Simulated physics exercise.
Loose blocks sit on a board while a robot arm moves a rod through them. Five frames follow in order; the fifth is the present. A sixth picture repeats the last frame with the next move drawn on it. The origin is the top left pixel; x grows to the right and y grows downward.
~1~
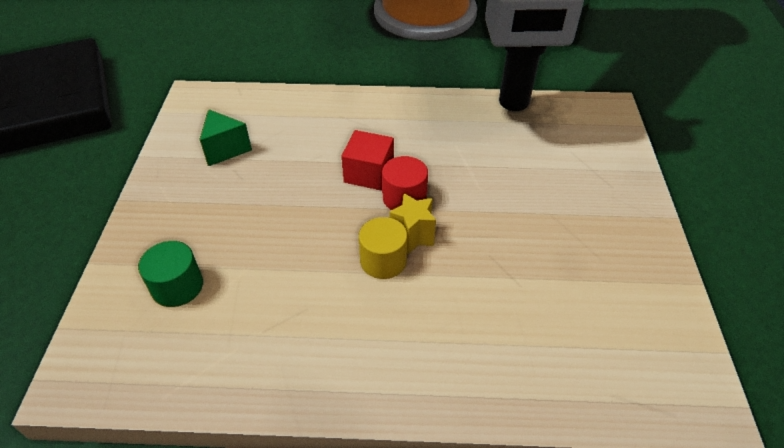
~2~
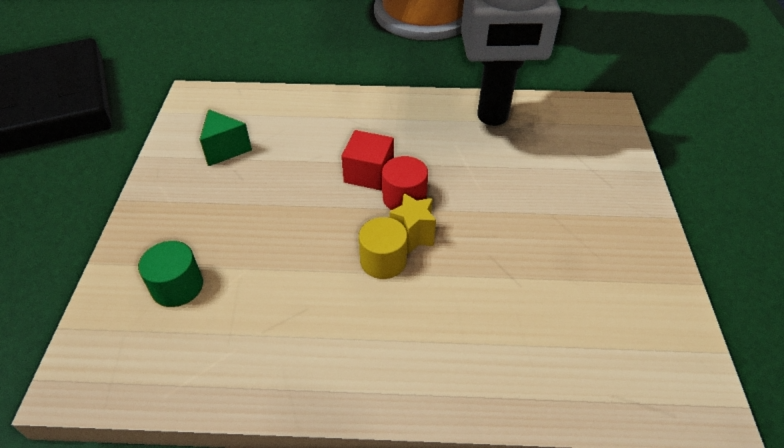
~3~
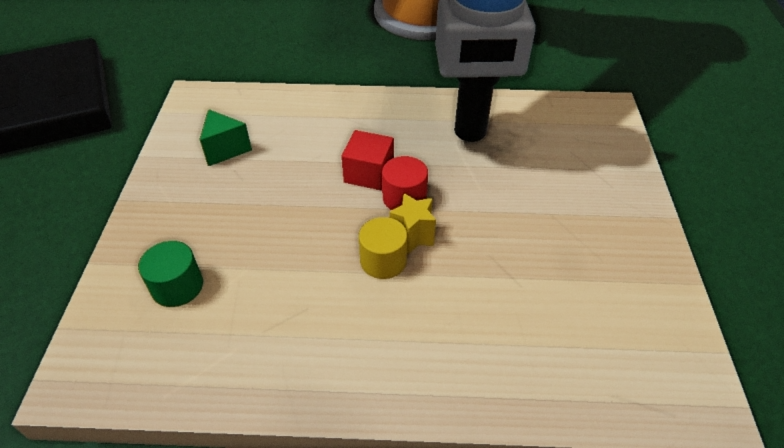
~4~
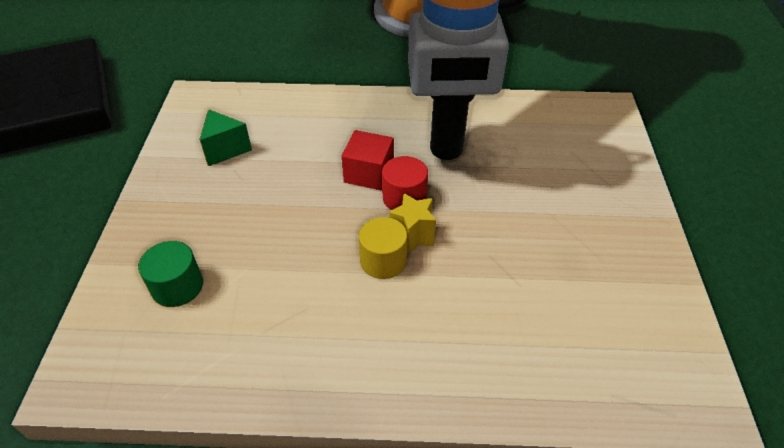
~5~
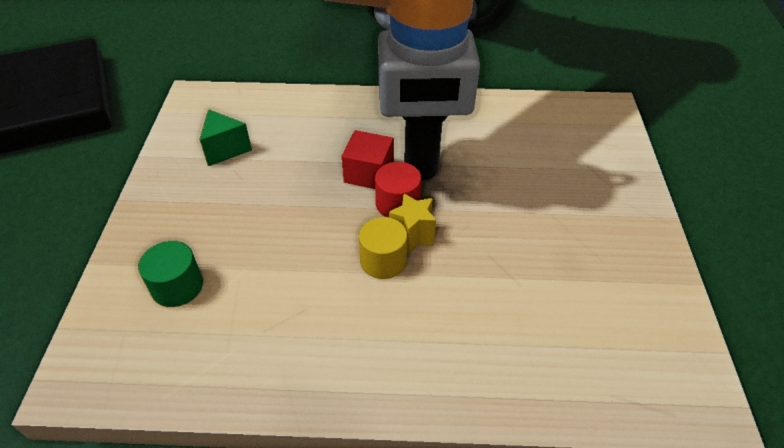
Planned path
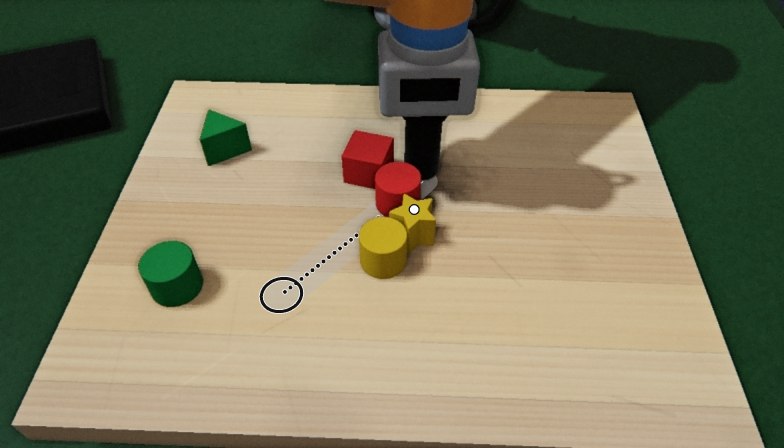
On a wooden board, a robot arm sliding its black rod down and left past still blocks, slightly nudging the red cylinder.
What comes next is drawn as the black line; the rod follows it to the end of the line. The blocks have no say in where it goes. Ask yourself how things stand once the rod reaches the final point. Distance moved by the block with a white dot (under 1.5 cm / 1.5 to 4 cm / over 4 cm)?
Shift of under 1.5 cm.
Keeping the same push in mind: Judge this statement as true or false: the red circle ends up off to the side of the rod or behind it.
That statement is not accurate.
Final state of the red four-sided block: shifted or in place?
Stays where it is.
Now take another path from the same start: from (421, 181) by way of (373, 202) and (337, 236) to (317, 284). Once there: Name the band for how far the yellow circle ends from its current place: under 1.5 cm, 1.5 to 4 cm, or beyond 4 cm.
Between 1.5 and 4 cm.
Path on the board, in a line from (421, 181) to (282, 295); the dot is on the yellow star-shaped block.
What follows on the original path. One third of the way, rod at (380, 206); yellow circle at (382, 240); red circle at (349, 213); yellow star-shaped block at (414, 215), turned 15° anticlockwise.
Two thirds of the way, rod at (332, 244); yellow circle at (382, 240); red circle at (294, 252); yellow star-shaped block at (414, 215), turned 15° anticlockwise.
At the end, rod at (279, 285); red four-sided block in place; yellow circle at (382, 240); red circle at (232, 293); yellow star-shaped block at (414, 215), turned 15° anticlockwise.
